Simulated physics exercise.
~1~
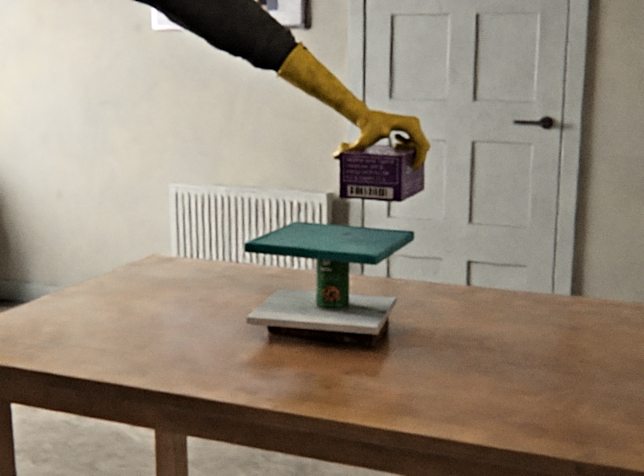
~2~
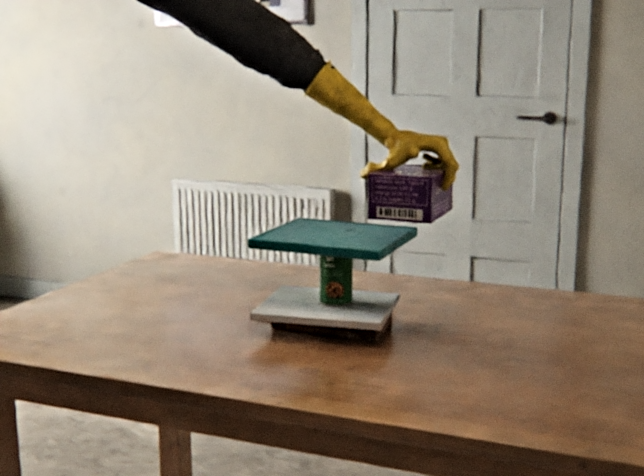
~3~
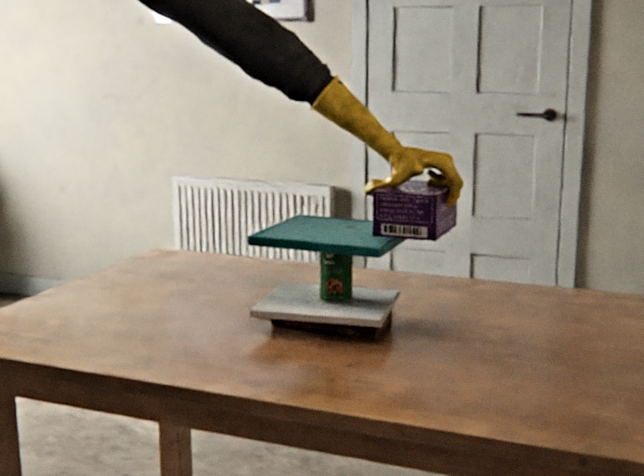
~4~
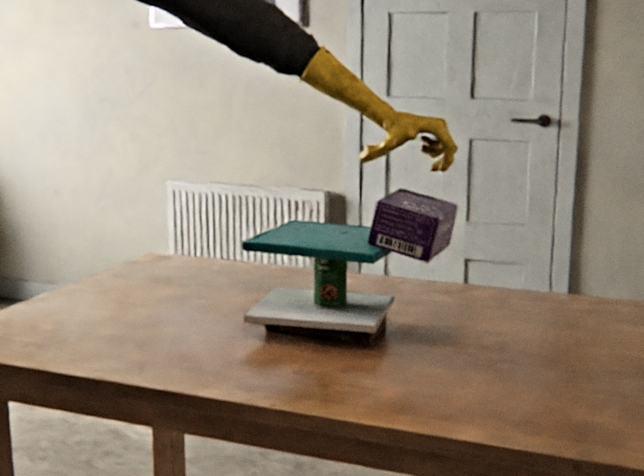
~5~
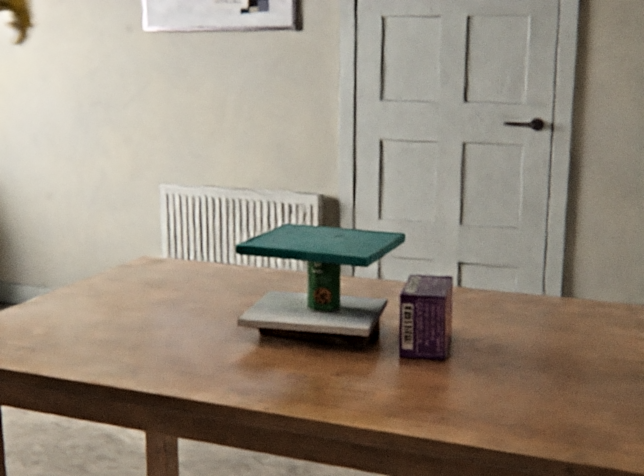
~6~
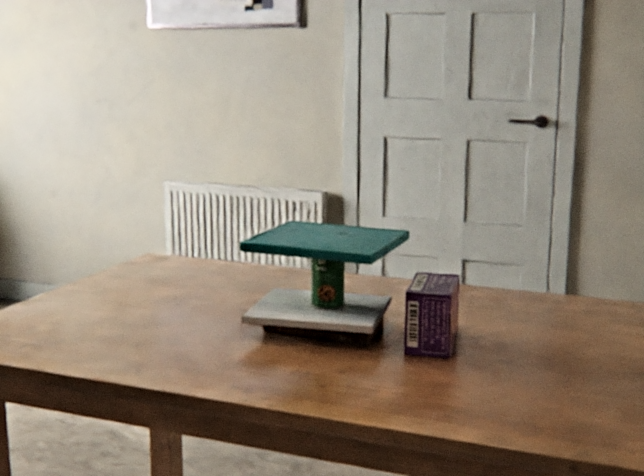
We see a yellow-gloved hand lower a purple box to the right edge of a turquoise tray stacked on a green tin and white board, then let go; the box tips, falls and comes to rest on its end on the wooden table, the stack still standing.
